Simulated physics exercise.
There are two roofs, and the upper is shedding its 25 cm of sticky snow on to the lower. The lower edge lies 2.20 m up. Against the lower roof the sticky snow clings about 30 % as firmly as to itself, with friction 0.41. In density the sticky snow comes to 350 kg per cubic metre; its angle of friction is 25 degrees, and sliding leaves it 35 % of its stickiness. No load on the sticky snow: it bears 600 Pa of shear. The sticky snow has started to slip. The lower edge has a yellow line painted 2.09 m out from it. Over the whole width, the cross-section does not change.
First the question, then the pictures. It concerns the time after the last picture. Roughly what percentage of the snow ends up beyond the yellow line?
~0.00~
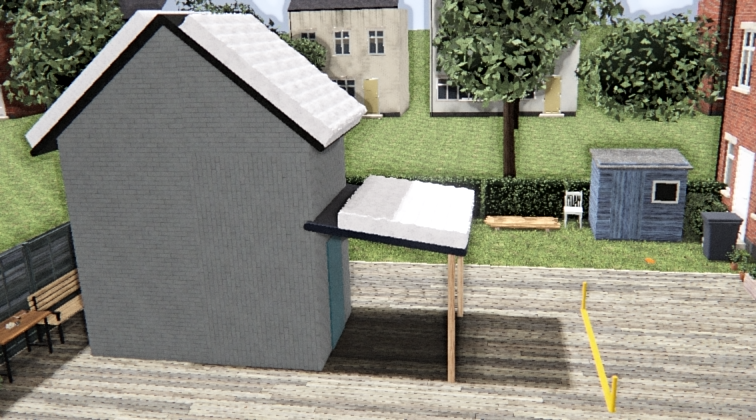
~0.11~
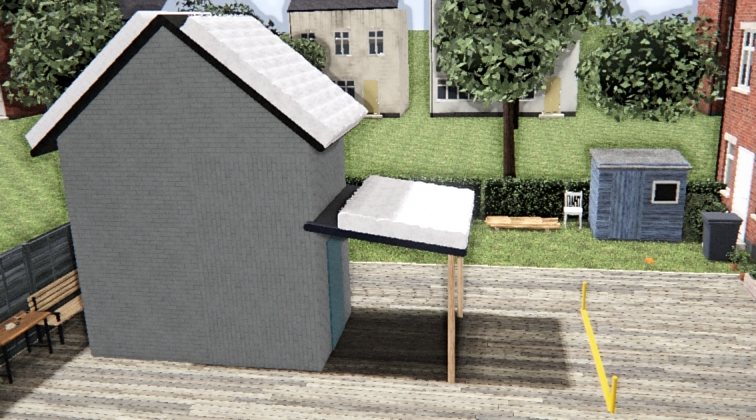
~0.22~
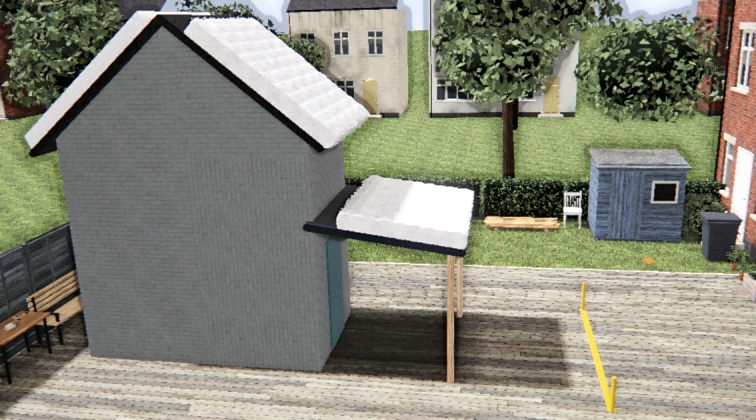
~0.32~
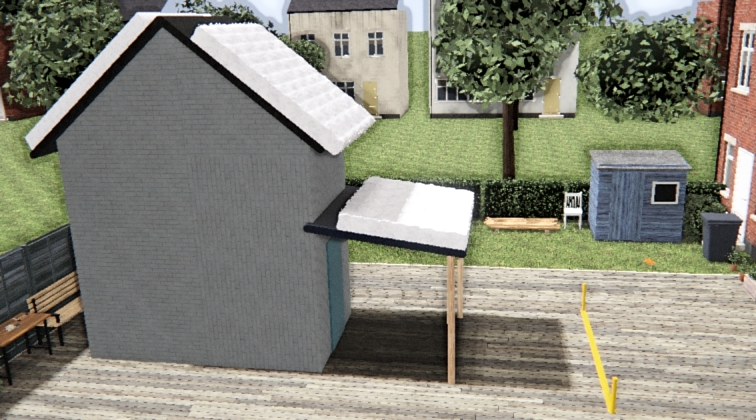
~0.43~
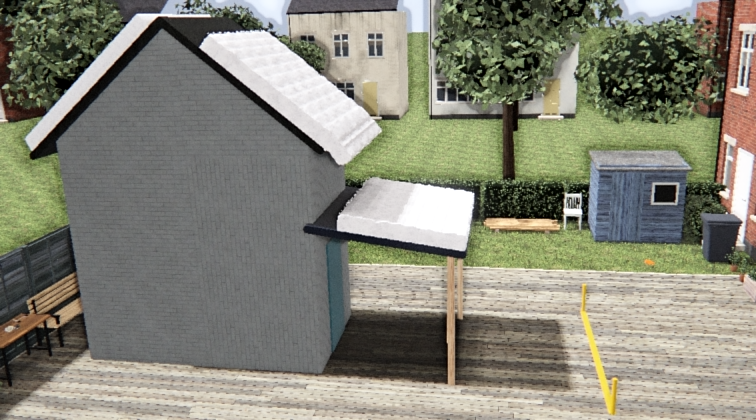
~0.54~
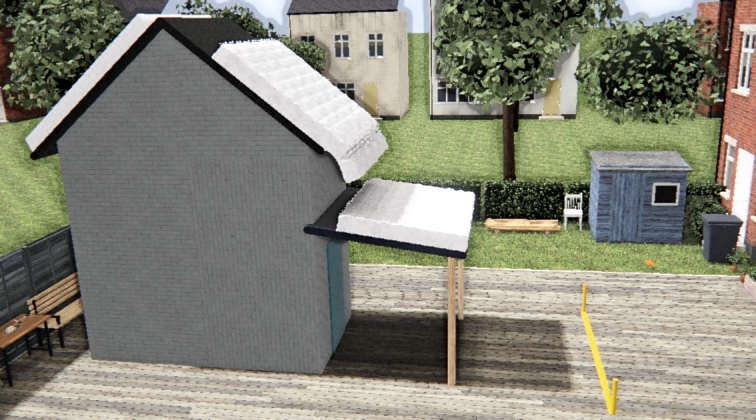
Around 7 %.
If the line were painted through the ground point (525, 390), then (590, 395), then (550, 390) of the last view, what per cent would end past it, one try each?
First try around 30 per cent, second around 10 per cent, third around 20 per cent.
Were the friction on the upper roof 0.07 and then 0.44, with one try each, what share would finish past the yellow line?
Roughly 12 per cent first, roughly 0 per cent second.
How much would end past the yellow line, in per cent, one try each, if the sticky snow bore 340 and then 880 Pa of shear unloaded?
Roughly 16 % followed by roughly 1 %.
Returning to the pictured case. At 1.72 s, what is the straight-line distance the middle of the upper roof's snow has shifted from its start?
I'd say close to 3.6 m.
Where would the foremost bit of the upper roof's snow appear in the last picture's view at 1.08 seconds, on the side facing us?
At roughly (434, 224).
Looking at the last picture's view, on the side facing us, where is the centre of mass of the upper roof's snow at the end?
Somewhere about (491, 307), I'd say.
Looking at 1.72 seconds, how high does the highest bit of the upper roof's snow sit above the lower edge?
About 0.6 m.
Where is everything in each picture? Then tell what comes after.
Front end of the sticky snow at (326, 139), in the first frame.
Front end of the sticky snow at (326, 129), its middle shifted 2.3 cm, in the second frame.
Front end of the sticky snow at (330, 143), its middle shifted 9.2 cm, 3 % of it past the upper edge, in one piece, in the third frame.
Front end of the sticky snow at (337, 152), its middle shifted 21 cm, 8 % of it past the upper edge, in one piece, in the fourth frame.
Front end of the sticky snow at (344, 147), its middle shifted 38 cm, 14 % of it past the upper edge, cracking, in the fifth frame.
Front end of the sticky snow at (355, 164), its middle shifted 60 cm, 23 % of it past the upper edge, cracking, in the sixth frame.
By 1.08 s, none is below the lower edge and 0 % is past the line.
By 1.72 s, 12 % is below the lower edge and 0 % is past the line.
By 2.36 s, 45 % is below the lower edge and 6 % is past the line.
By 3.00 s, 46 % is below the lower edge and 7 % is past the line.
By 3.40 s, at the end, 46 % is below the lower edge and 7 % is past the line.
